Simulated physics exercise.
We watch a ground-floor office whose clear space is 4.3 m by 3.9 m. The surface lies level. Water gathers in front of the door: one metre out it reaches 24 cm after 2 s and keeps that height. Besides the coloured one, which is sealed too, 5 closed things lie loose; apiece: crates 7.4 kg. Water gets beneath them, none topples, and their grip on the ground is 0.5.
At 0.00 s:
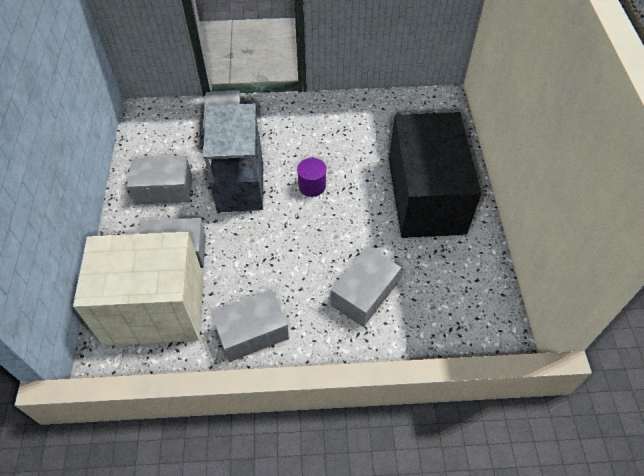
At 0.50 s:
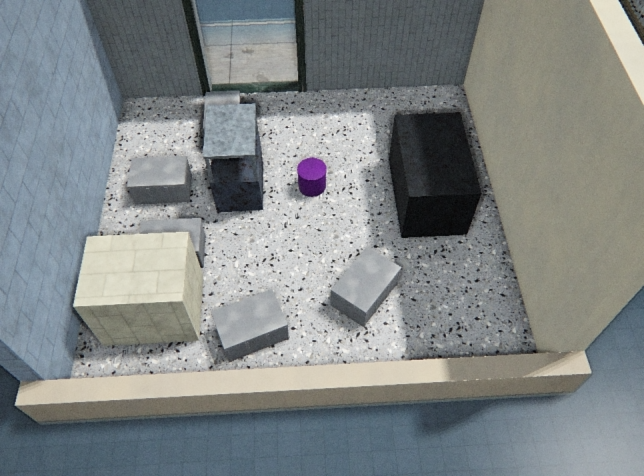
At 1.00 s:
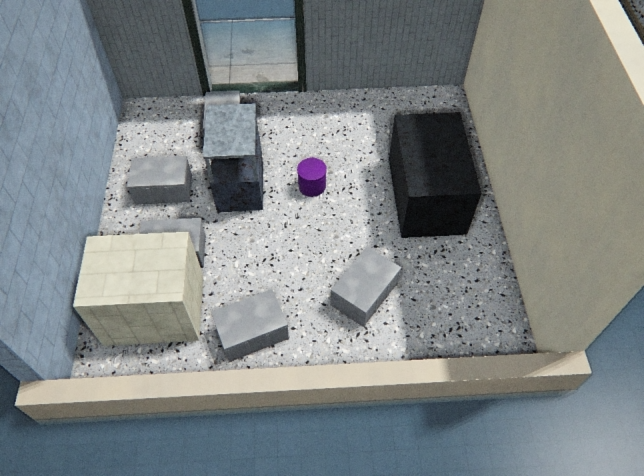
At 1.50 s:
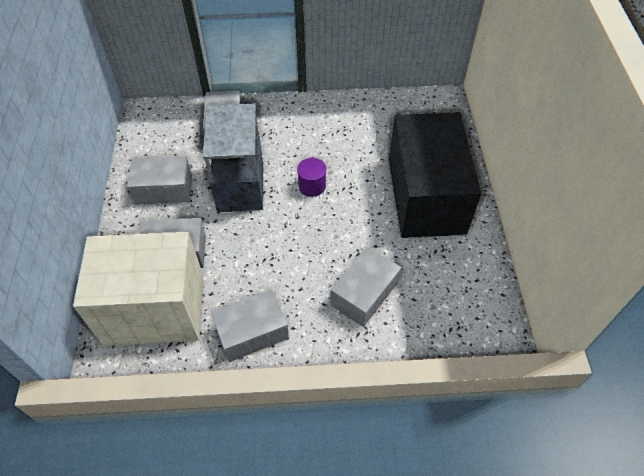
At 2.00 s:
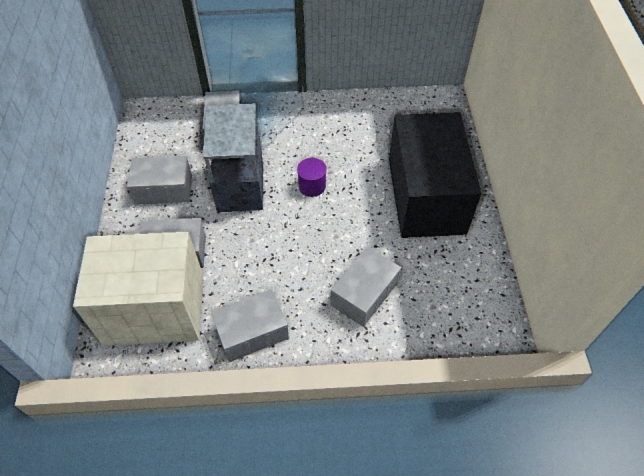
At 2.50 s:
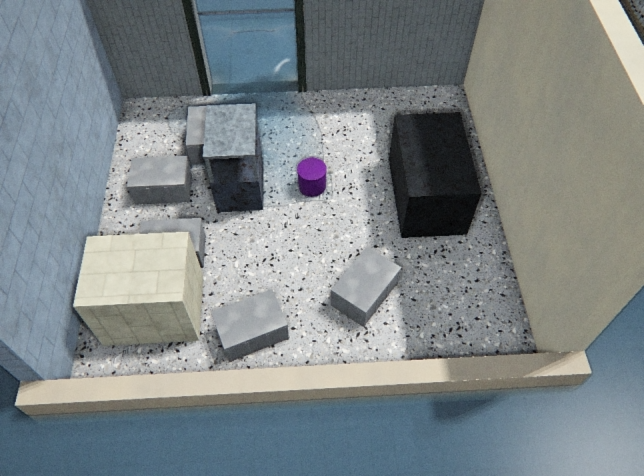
Blue water pooling outside a small walled room, then spreading in through the doorway as a grey box behind the dark cabinet shifts left.
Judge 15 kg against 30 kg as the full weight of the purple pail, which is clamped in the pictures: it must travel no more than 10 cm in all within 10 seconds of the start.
For it, only the higher weight holds it.
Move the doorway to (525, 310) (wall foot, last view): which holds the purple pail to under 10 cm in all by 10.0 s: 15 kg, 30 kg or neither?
In that case the smaller load will do.
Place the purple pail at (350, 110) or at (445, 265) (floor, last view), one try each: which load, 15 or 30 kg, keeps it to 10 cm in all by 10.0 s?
In turn: The smaller is enough; the smaller is enough.
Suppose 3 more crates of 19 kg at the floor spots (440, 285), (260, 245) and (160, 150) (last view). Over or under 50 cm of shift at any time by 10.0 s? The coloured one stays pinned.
In turn: Less, over, over.
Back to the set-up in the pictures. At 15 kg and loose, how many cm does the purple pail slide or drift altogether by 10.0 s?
About 30 cm.
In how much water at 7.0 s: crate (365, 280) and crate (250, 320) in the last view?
Roughly 6 and 7 cm.
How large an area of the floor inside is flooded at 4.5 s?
Some 11.5 m2.
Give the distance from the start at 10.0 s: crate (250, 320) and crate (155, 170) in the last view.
In that order: 120 cm, 100 cm.
After 3.5 s the purple pail would be 20 cm from its start with 15 kg and 0 cm from its start with 30 kg; 9 cm of water round it then.
After 4.5 s the purple pail would be 31 cm from its start with 15 kg and 0 cm from its start with 30 kg; 7 cm of water round it then.
After 7.0 s the purple pail would be 31 cm from its start with 15 kg and 0 cm from its start with 30 kg; 8 cm of water round it then.
After 10.0 s the purple pail would be 32 cm from its start with 15 kg and 0 cm from its start with 30 kg; 11 cm of water round it then.
